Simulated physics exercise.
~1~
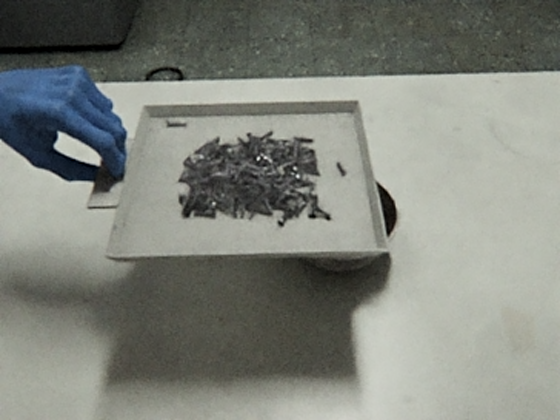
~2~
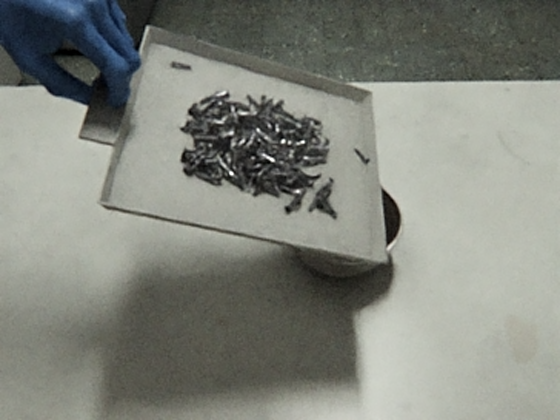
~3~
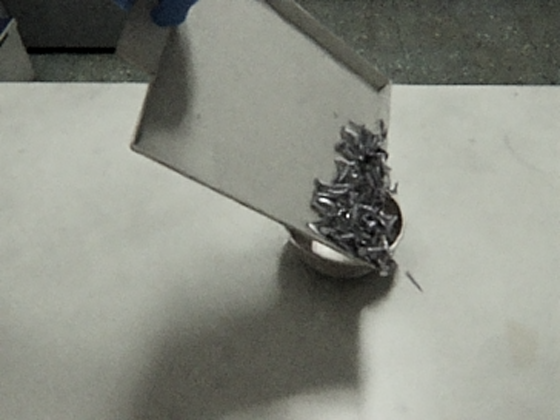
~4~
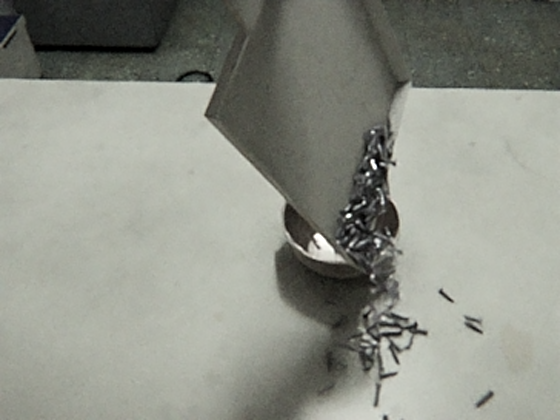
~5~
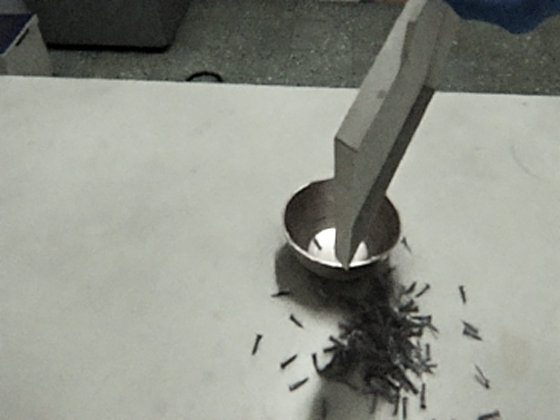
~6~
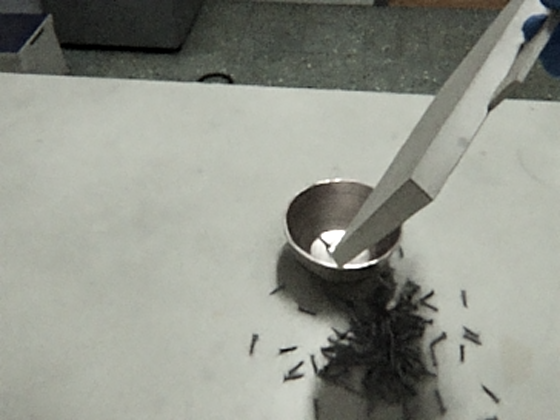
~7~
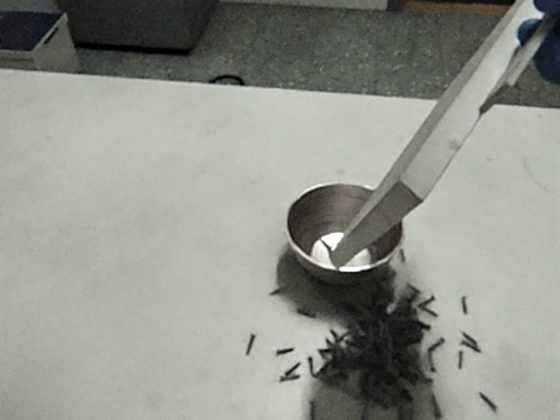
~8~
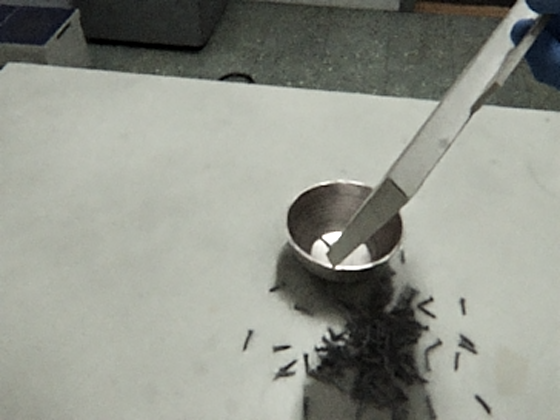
On a pale tabletop above a speckled grey floor, a blue-gloved hand holds a shallow, light-coloured tray heaped with small dark metal screws, with a round metal bowl beneath its right edge. The hand tips the tray down toward the right, and the pile begins sliding to the lower corner. As the tilt steepens, the screws bunch over the bowl, then spill past its near side onto the table. The emptied tray keeps turning until its corner points down into the bowl, and there it stays. The screws lie scattered in front of the nearly empty bowl.
